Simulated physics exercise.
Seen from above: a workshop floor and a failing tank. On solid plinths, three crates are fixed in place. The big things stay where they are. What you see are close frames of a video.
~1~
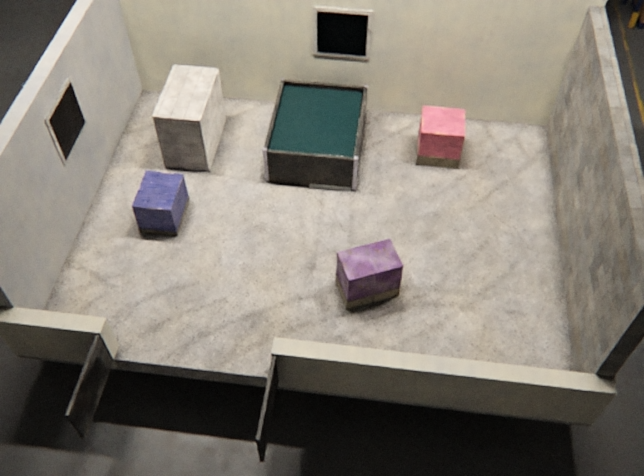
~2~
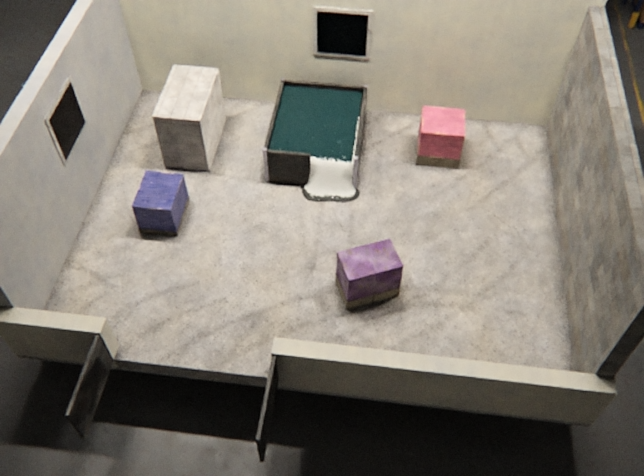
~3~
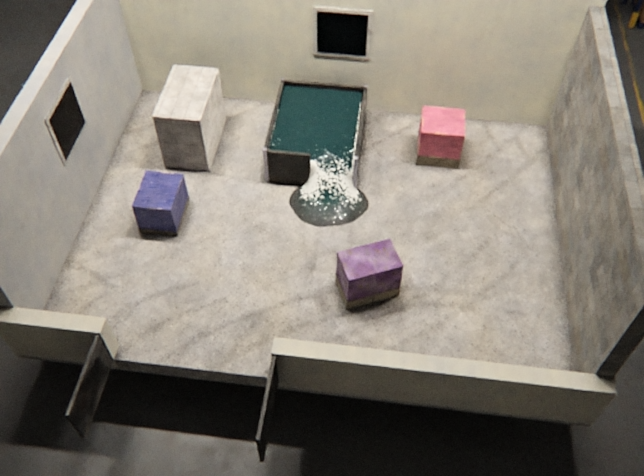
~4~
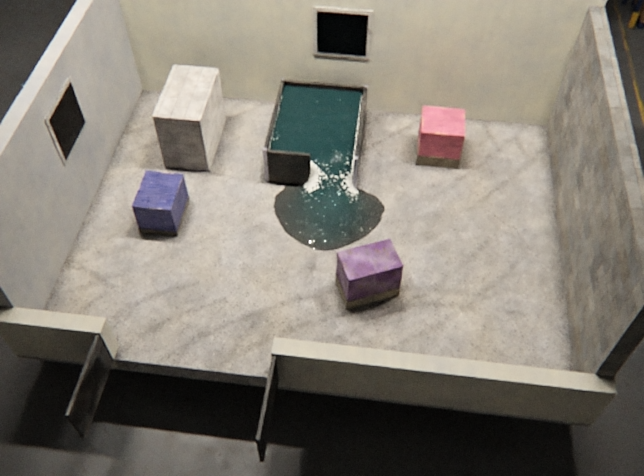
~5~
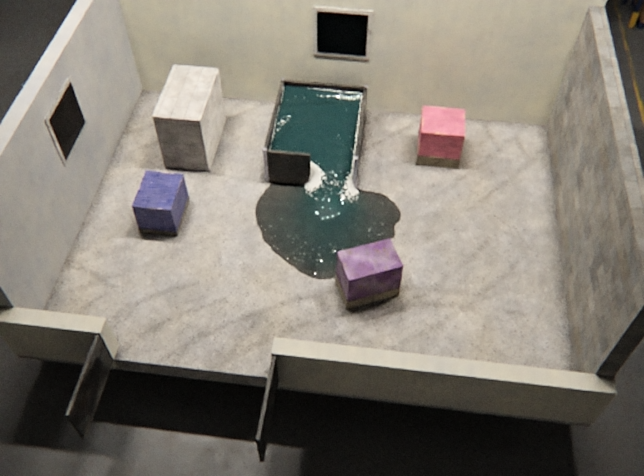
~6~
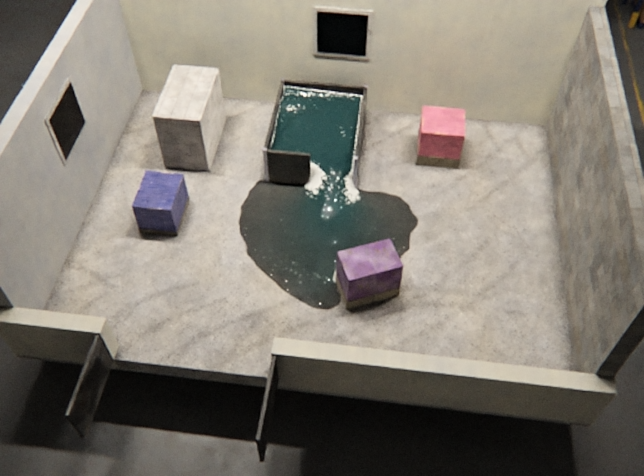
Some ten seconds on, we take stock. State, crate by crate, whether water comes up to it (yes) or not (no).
The pink crate never meets the water. The blue crate never meets the water. The purple crate meets the water.
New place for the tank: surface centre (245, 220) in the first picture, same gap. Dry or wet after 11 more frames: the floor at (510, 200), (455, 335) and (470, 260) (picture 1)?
Taking the three spots in order: Bare, swamped, bare.
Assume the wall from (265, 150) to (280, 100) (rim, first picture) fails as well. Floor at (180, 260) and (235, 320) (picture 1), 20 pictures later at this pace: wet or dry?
In turn: Awash, awash.
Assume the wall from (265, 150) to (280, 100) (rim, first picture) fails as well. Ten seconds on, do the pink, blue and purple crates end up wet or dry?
I'd expect the pink crate remains untouched, the blue crate goes wet, and the purple crate remains untouched.
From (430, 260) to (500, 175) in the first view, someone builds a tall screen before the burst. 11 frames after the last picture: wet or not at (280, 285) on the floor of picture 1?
I'd call it watered.
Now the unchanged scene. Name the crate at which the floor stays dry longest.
That one's the one in pink.
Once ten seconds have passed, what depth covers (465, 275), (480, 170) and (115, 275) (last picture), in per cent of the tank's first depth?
Estimate: 4, 4, 2 %.
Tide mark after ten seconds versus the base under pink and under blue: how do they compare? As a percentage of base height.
The first reaches around 20 in a hundred, the second around 30.
A moment on, water covers 25 % of the floor; the pink crate not reached, the blue crate not reached, the purple crate water round its plinth.
Next, water covers 35 % of the floor; the pink crate not reached, the blue crate water round its plinth, the purple crate water round its plinth.
Then, water covers 45 % of the floor; the pink crate not reached, the blue crate water round its plinth, the purple crate water round its plinth.
Later, water covers 50 % of the floor; the pink crate not reached, the blue crate water round its plinth, the purple crate water round its plinth.
In the end, water covers 70 % of the floor; the pink crate stayed above the water, the blue crate stayed above the water, the purple crate was topped.
